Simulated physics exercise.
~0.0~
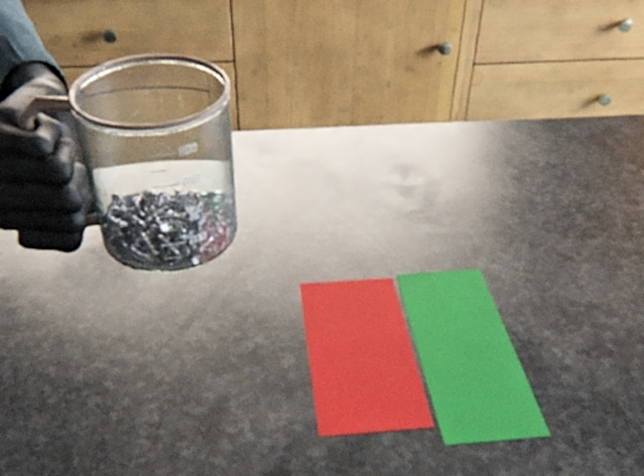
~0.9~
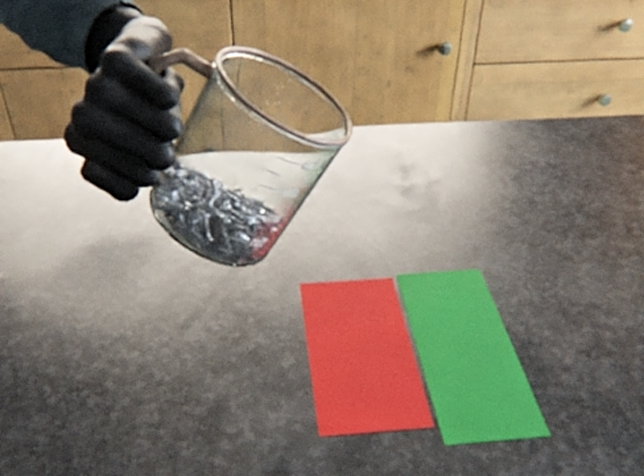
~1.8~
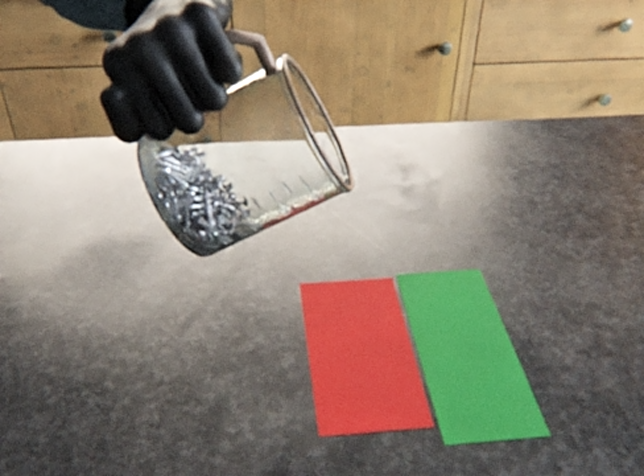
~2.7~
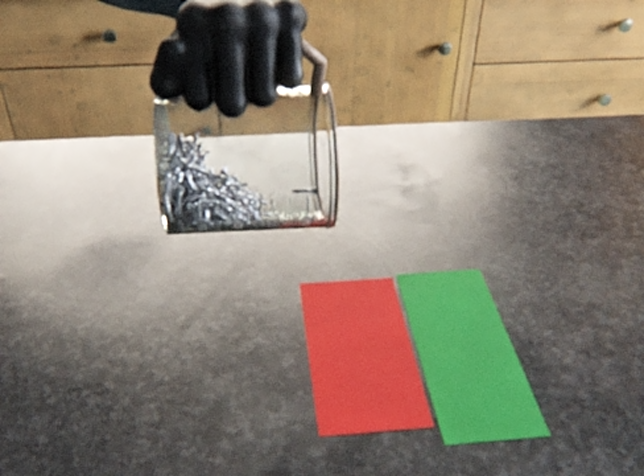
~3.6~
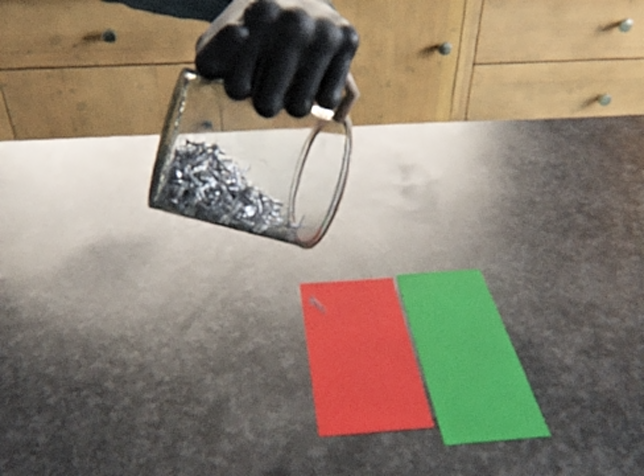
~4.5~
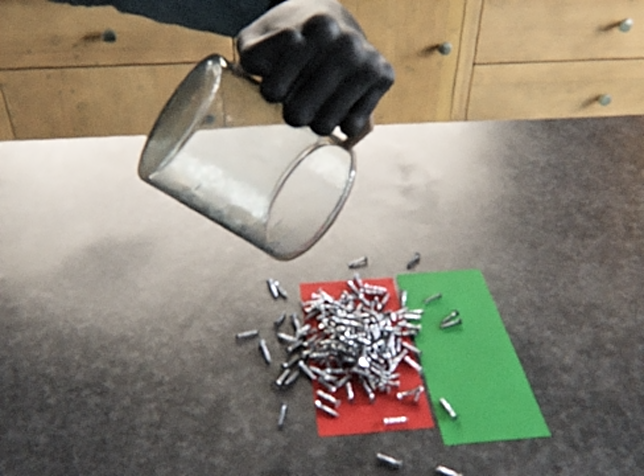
On a dark tabletop, a black-gloved hand tipping a glass jug of steel screws, spilling them mostly onto a red mat.
